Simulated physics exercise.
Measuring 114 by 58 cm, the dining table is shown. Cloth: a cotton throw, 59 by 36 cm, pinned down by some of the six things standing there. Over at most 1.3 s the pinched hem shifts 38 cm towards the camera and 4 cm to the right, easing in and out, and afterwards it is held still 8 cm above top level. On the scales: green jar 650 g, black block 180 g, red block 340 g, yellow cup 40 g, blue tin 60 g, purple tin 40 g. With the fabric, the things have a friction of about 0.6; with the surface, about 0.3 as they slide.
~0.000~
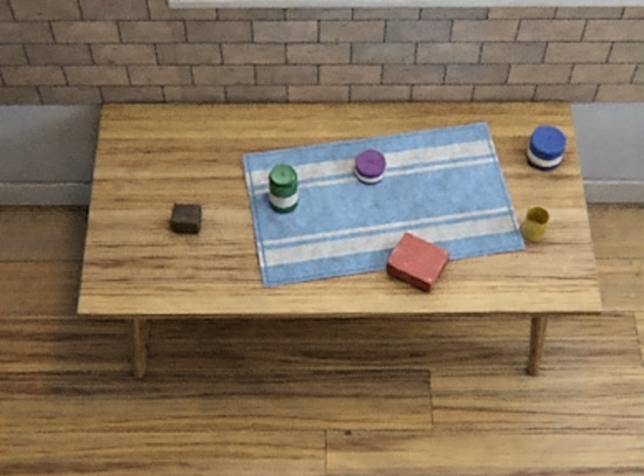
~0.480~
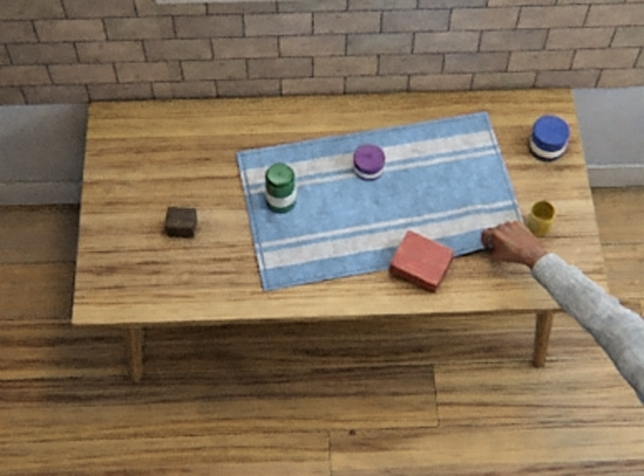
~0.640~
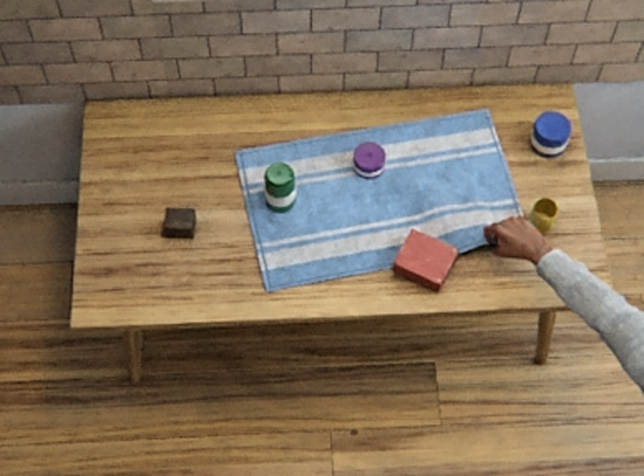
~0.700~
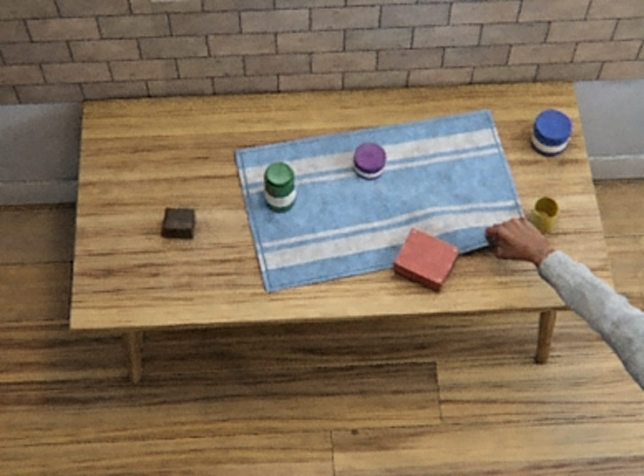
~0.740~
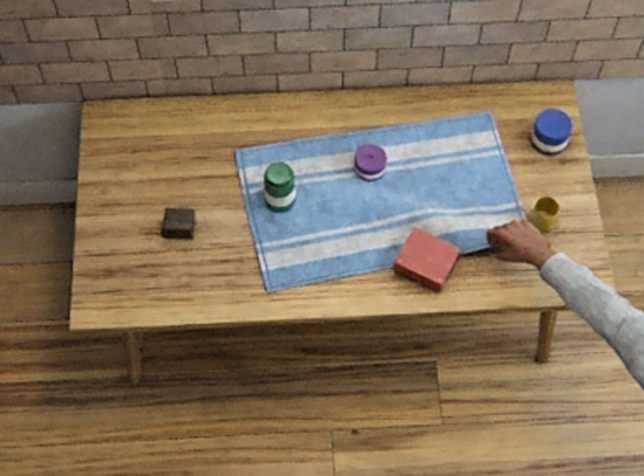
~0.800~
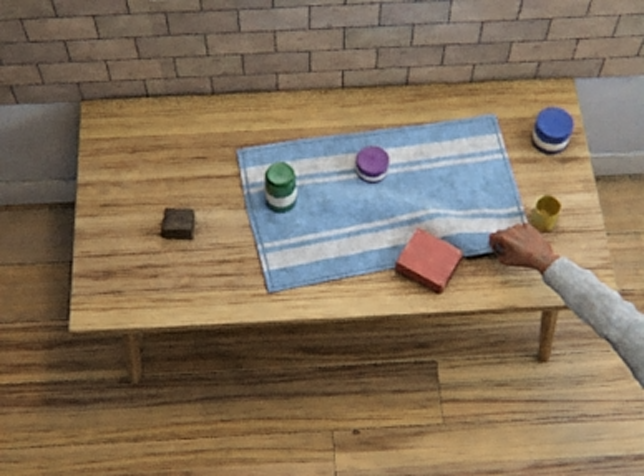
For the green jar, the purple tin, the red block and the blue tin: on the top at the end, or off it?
In the end I'd say the green jar does not leave, I'd say the purple tin does not leave, I'd say the red block leaves, I'd say the blue tin does not leave.
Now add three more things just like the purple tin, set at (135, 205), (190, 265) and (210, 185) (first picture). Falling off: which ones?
By position: On, on, on.
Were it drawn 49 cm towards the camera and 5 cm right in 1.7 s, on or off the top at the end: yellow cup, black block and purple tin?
Result - yellow cup: Still on top, black block: Still on top, purple tin: Gone.
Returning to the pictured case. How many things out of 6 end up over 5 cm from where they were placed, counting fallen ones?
So we're at 3.
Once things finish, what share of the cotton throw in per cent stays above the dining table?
Some 50 in a hundred.
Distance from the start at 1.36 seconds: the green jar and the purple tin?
For the green jar it's around 15 cm, and for the purple tin around 20 cm.
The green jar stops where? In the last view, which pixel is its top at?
At about (399, 246).
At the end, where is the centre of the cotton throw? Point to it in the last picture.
Centre in the last view: Approx. (477, 314).
After 1.1 s, 100 % of the cotton throw is still over the top; purple tin 10 cm off its start, red block 8 cm off its start, green jar 6 cm off its start.
After 1.4 s, 85 % of the cotton throw is still over the top; purple tin 22 cm off its start, red block over the edge, green jar 16 cm off its start.
After 1.6 s, 60 % of the cotton throw is still over the top; purple tin 35 cm off its start at (483, 261), red block over the edge, green jar 26 cm off its start at (387, 233).
After 1.9 s, 50 % of the cotton throw is still over the top; purple tin 39 cm off its start, green jar 29 cm off its start, red block over the edge.
After 3.5 s, 50 % of the cotton throw is still over the top; purple tin 40 cm off its start at (495, 279), green jar 30 cm off its start at (399, 246), red block over the edge, blue tin 0 cm off its start at (555, 122).
